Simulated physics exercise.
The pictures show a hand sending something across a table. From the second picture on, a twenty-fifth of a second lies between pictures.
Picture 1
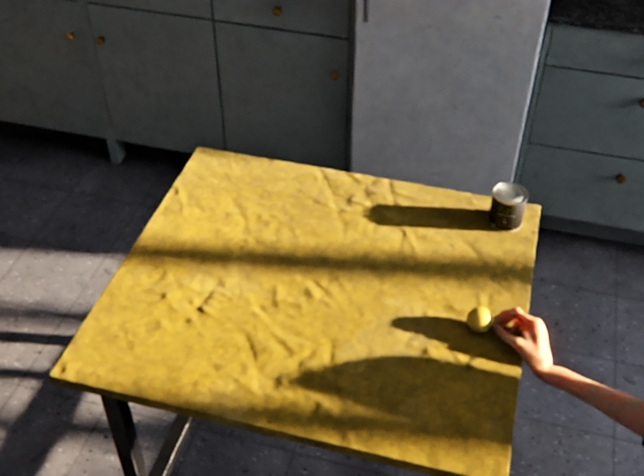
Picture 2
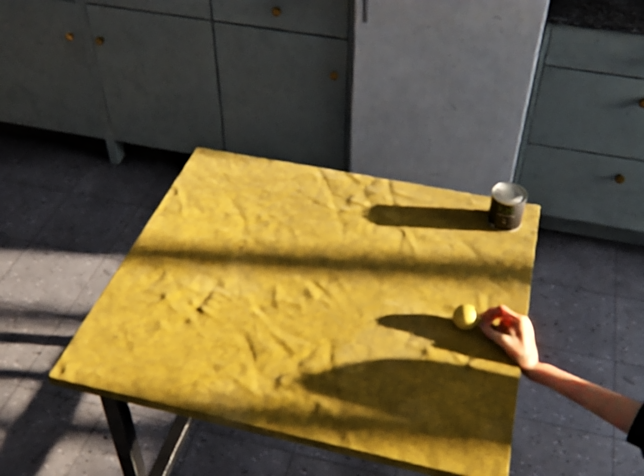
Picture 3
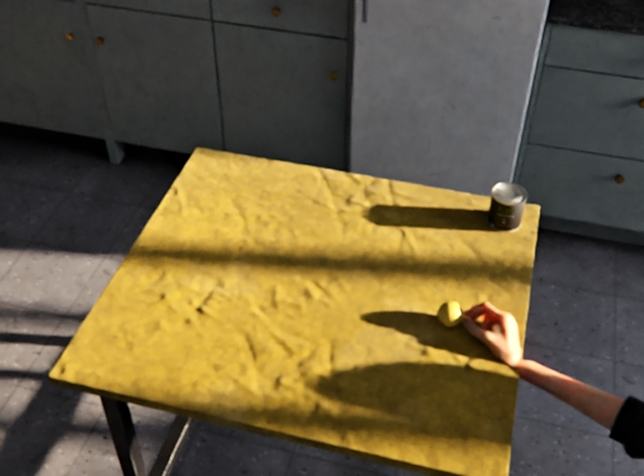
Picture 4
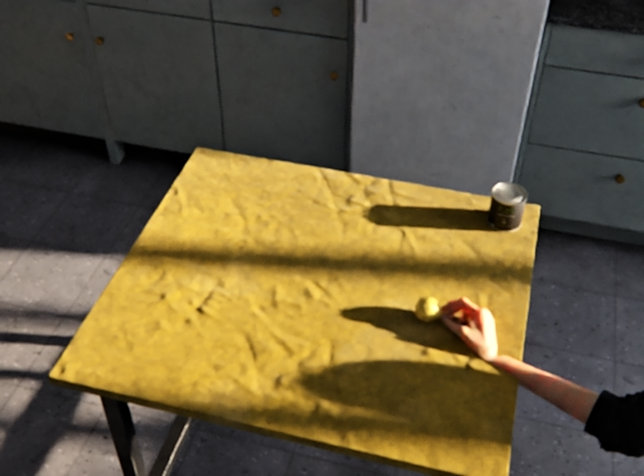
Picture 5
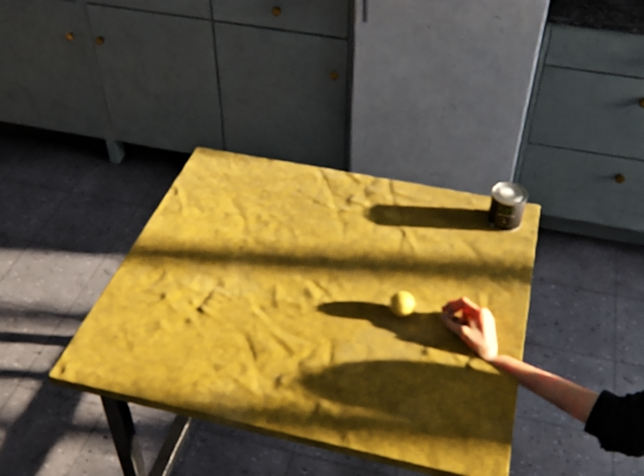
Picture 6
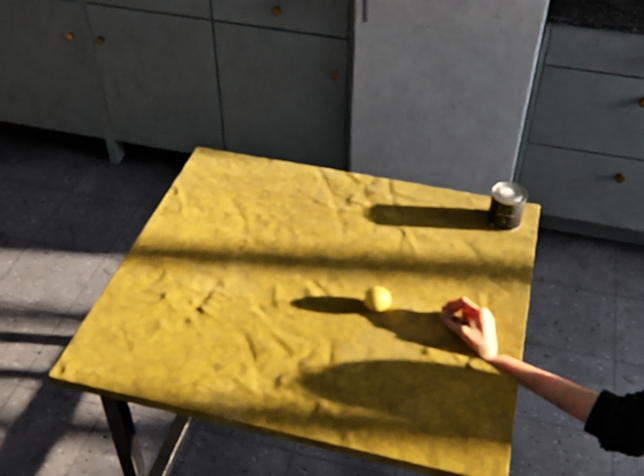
To begin with, a hand at the right side of a yellow-covered table holds a small yellow lemon, with a dark can standing near the far corner. The hand pushes the lemon leftward, then stays behind with fingers bent as the lemon rolls on by itself toward the middle.
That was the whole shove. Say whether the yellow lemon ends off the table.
The yellow lemon goes over the edge.
Then, 0.20 s after the last picture, yellow lemon rolled well along near (259, 275).
Then, 0.40 s after the last picture, yellow lemon rolled well along near (155, 255).
Then, 0.70 s after the last picture, yellow lemon now off the table.
Then, 0.90 s after the last picture, things are still on the move.
By the end, off the table, yellow lemon.
